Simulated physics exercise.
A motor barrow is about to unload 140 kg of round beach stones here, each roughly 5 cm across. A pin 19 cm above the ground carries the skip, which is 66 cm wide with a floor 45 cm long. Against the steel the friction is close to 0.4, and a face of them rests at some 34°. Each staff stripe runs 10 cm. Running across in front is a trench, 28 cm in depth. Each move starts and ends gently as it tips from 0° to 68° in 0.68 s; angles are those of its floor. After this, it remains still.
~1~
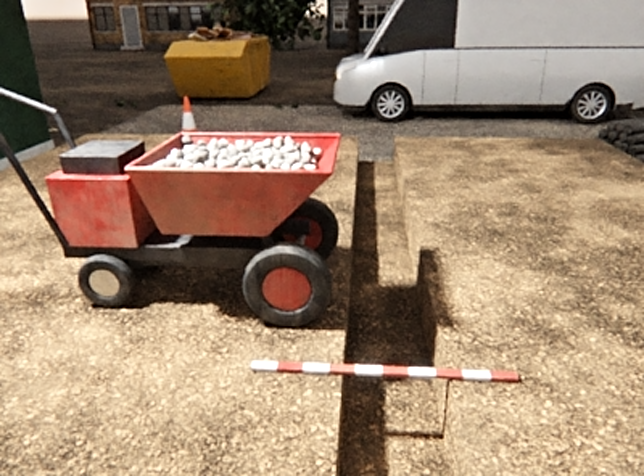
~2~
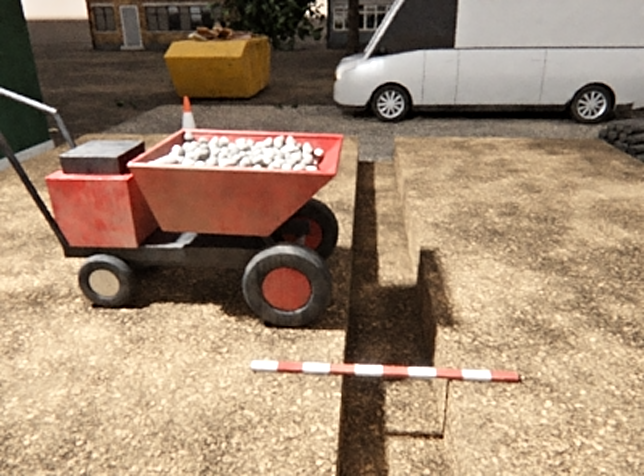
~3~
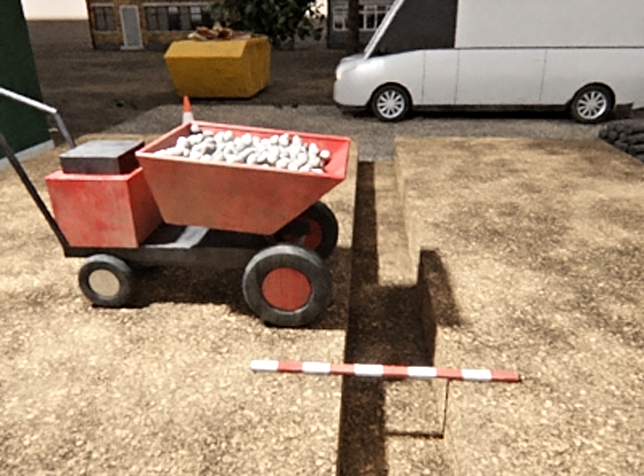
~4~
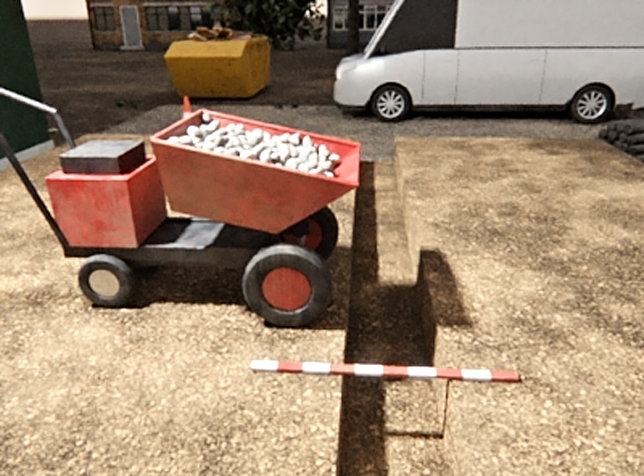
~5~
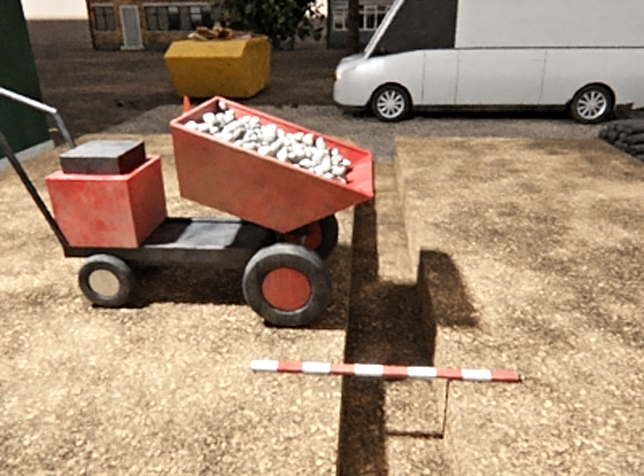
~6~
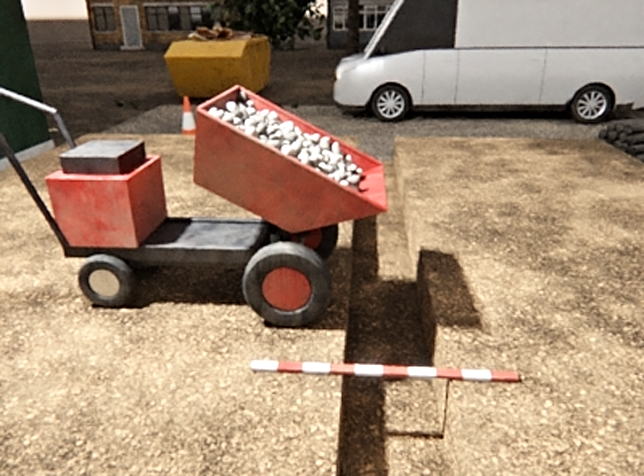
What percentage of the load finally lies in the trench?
About 19 per cent.
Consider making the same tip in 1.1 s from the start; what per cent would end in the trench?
It would come to roughly 25 per cent.
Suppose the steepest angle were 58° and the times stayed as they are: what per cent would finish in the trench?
Trench share: Approx. 35%.
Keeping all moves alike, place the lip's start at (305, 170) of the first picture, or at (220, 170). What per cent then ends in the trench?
Roughly 40 per cent, then 100 per cent.
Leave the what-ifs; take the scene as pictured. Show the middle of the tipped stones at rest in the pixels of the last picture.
I'd point somewhere around (493, 293).
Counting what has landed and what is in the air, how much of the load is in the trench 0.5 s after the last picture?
Close to 5 per cent at that time.
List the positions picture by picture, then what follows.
In the first frame, lip at (332, 173), floor tilted 0°, highest stones at (217, 150).
In the second frame, lip at (335, 174), floor tilted 1°, highest stones at (206, 149).
In the third frame, lip at (345, 178), floor tilted 6°, highest stones at (204, 142).
In the fourth frame, lip at (358, 186), floor tilted 12°, highest stones at (207, 130).
In the fifth frame, the skip is at 19°, its lip at (373, 196); the top of the load is at (221, 119).
In the sixth frame, the skip is at 28°, its lip at (387, 211); the top of the load is at (236, 110).
Then, 0.2 s after the last picture the floor is at 57°, 100 % in the skip; the foremost stones are at (400, 233).
Then, 0.5 s after the last picture the floor is at 68°, 65 % in the skip, 4 % in the trench, 31 % past the trench; the foremost stones are at (496, 299).
Then, 0.8 s after the last picture the floor is at 68°, 14 % in the skip, 7 % in the trench, 79 % past the trench; the foremost stones are past the picture's edge.
Then, 2.8 s after the last picture the floor is at 68°, 0 % in the skip, 19 % in the trench, 81 % past the trench; the foremost stones are past the picture's edge.
